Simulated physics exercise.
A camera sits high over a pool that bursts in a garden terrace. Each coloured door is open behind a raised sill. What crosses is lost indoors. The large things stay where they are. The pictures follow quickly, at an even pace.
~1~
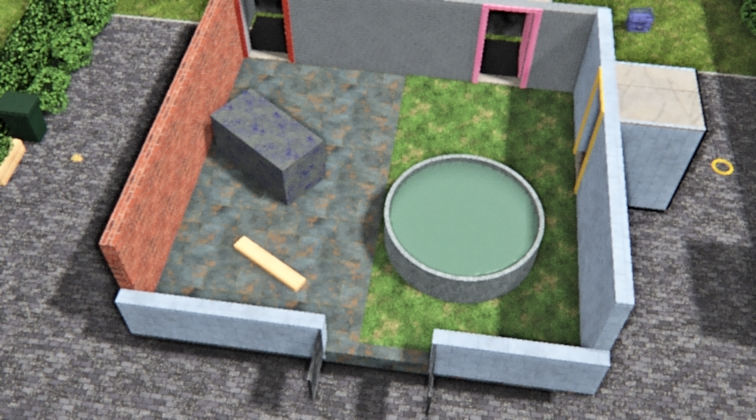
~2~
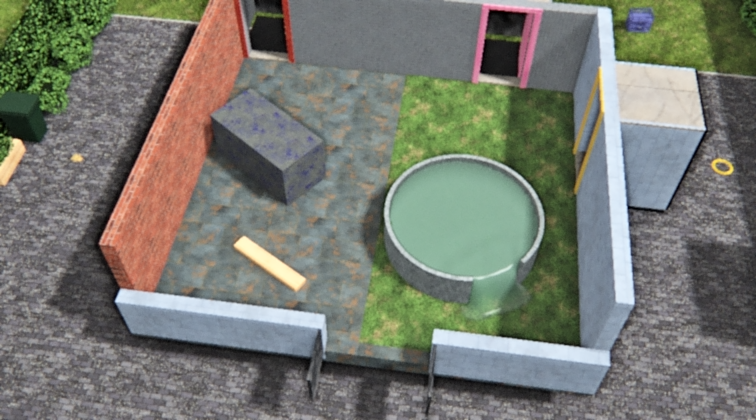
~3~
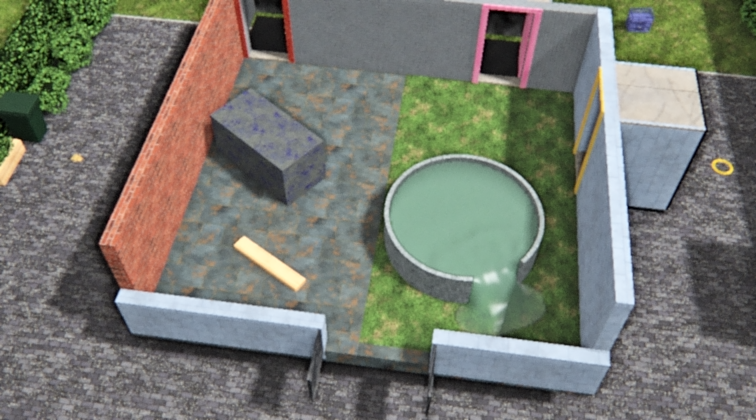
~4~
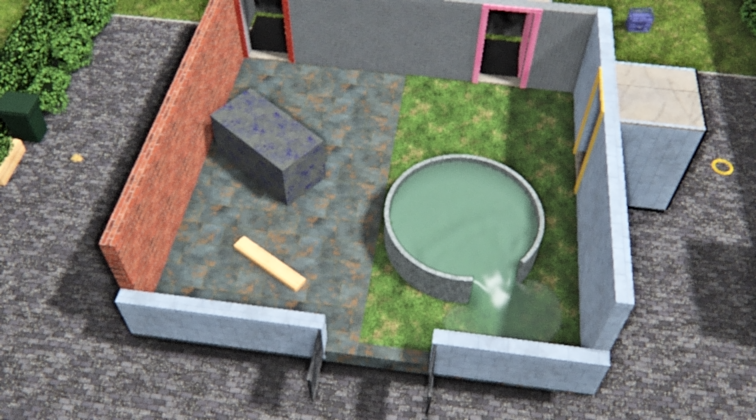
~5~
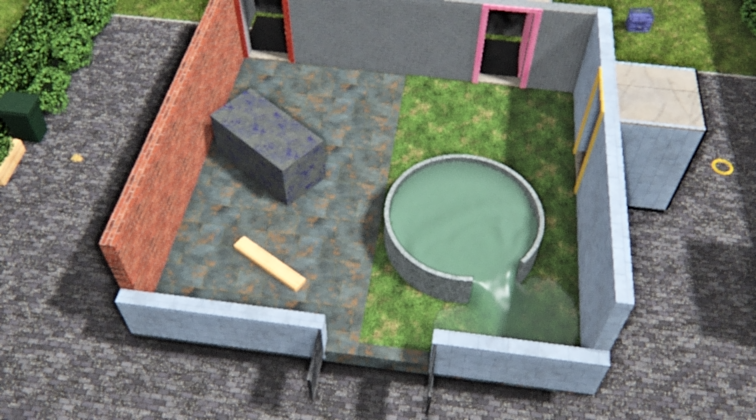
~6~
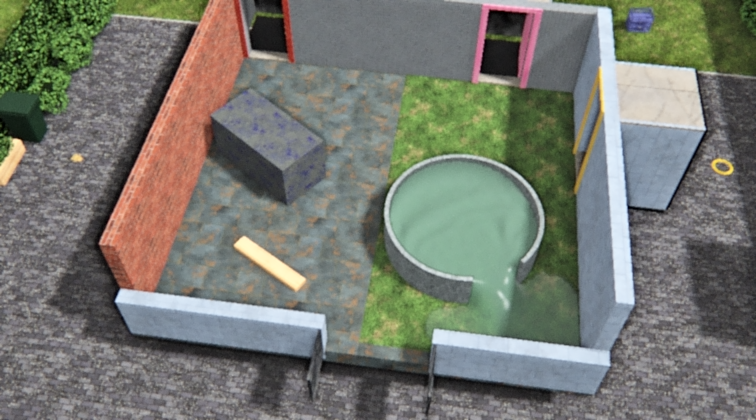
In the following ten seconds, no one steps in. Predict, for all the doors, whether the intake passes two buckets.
The pink door will get more than two buckets; the red door will get two buckets at most; the yellow door will get two buckets at most.
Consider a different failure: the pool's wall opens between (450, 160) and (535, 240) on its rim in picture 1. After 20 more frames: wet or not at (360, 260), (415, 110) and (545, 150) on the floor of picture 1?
Sequence of results: Missed by the flood, reached by the flood, reached by the flood.
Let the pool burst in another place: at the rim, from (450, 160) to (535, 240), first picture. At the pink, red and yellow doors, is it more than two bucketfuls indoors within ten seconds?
Pink door: Beyond the mark; red door: Beyond the mark; yellow door: Beyond the mark.
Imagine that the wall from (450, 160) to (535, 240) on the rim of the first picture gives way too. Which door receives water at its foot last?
Call it the red-painted one.
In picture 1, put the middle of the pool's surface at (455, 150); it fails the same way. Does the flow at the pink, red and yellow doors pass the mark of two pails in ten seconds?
I'd say pink misses the threshold, red misses the threshold, and yellow misses the threshold.
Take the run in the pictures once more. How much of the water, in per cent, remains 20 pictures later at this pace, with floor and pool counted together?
Some 98 parts in a hundred have not run off.
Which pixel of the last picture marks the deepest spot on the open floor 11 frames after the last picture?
Answer: (574, 371).
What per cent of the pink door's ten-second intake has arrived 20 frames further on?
It should be near 0 percent of the ten-second total.
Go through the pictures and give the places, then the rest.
In the first picture, still water in the round tank at (464, 216).
In the second picture, water pours out at (495, 288) and has run to (468, 314).
In the third picture, the front is at (474, 331), out from the gap at (495, 289).
In the fourth picture, water pours out at (495, 290) and has run to a hidden place.
In the fifth picture, the front is at a hidden place, out from the gap at (495, 289).
In the sixth picture, water pours out at (495, 289) and has run to a hidden place.
A moment on, water covers 10 % of the floor; the pink door not reached, the red door not reached, the yellow door not reached.
Next, water covers 15 % of the floor; the pink door not reached, the red door not reached, the yellow door not reached.
Then, water covers 30 % of the floor; the pink door not reached, the red door not reached, the yellow door wet at the sill, nothing in.
Later, water covers 65 % of the floor; the pink door under two buckets in, the red door not reached, the yellow door wet at the sill, nothing in.
In the end, water covers 90 % of the floor; the pink door over two buckets in, the red door not reached, the yellow door wet at the sill, nothing in.
